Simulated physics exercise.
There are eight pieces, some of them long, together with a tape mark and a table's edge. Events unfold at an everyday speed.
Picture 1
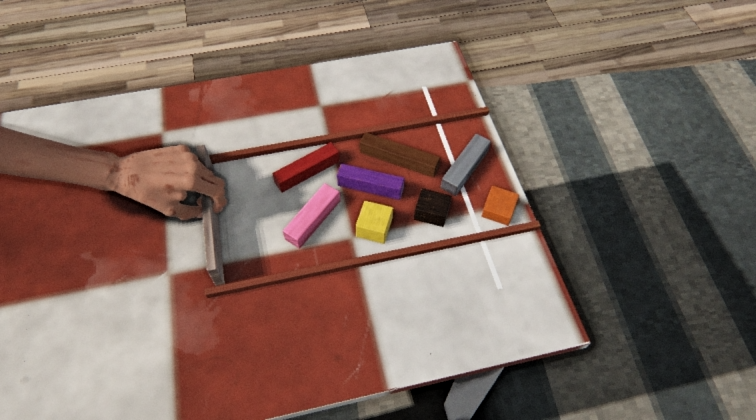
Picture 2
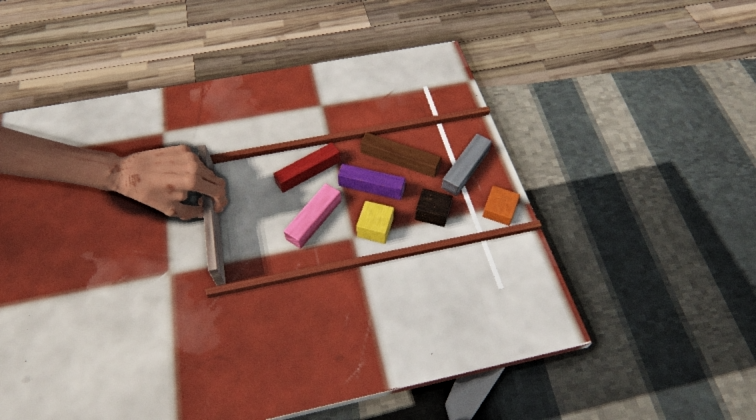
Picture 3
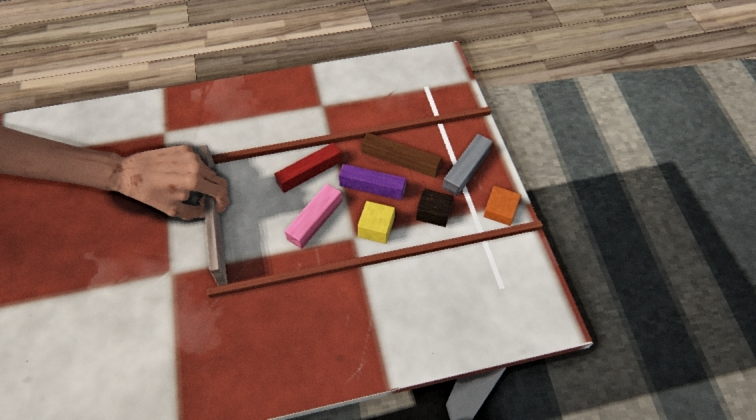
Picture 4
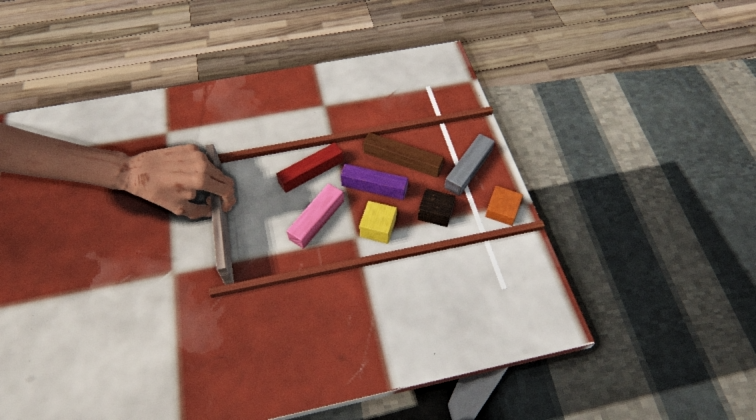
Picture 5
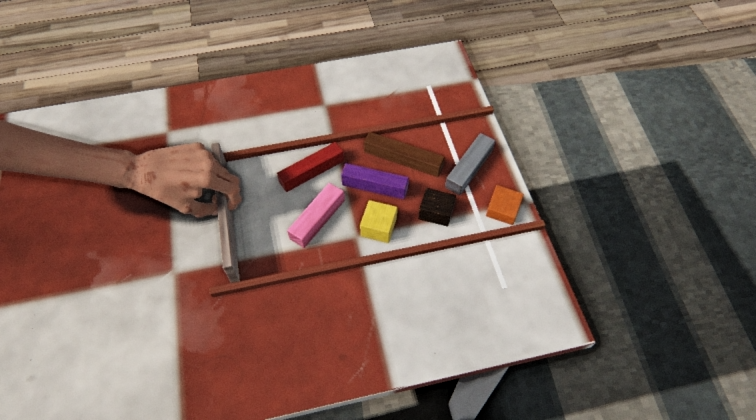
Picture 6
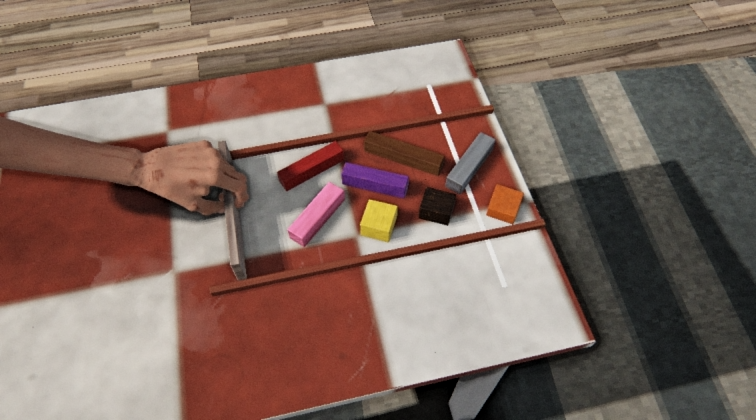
We see a hand holding a grey board upright between two thin rails on a red and white checked tabletop, sliding it slightly right toward eight coloured blocks, which stay still around a white line near the table's edge.
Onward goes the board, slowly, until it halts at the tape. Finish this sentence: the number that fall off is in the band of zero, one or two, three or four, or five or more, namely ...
Namely three or four.
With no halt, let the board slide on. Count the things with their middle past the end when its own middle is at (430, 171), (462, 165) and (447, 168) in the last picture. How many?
That makes 1, 4, 2.
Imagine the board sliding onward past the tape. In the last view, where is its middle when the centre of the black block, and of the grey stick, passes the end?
Its middle is about (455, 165) and about (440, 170).
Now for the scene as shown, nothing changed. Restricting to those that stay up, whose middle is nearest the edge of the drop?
Foremost: The purple bar.
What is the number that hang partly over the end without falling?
In total, 2 of them.
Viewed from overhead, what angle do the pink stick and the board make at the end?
Around 0 degrees.
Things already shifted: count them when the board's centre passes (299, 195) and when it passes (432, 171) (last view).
First 2, after that 8.
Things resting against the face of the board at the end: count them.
2 in contact.
Early on, none off yet; orange block at rest near (505, 204); grey stick at rest near (471, 163); black block at rest near (437, 206).
A while later, none off yet; orange block at rest near (505, 204); grey stick travelled a little near (479, 167); black block moving near (445, 209).
Further along, none off yet; orange block travelled about its own width near (535, 202); grey stick travelled a little near (504, 159); black block travelled well along near (504, 199).
Finally, the number that fall off is three or four; lost, brown stick, black block, grey stick and orange block.
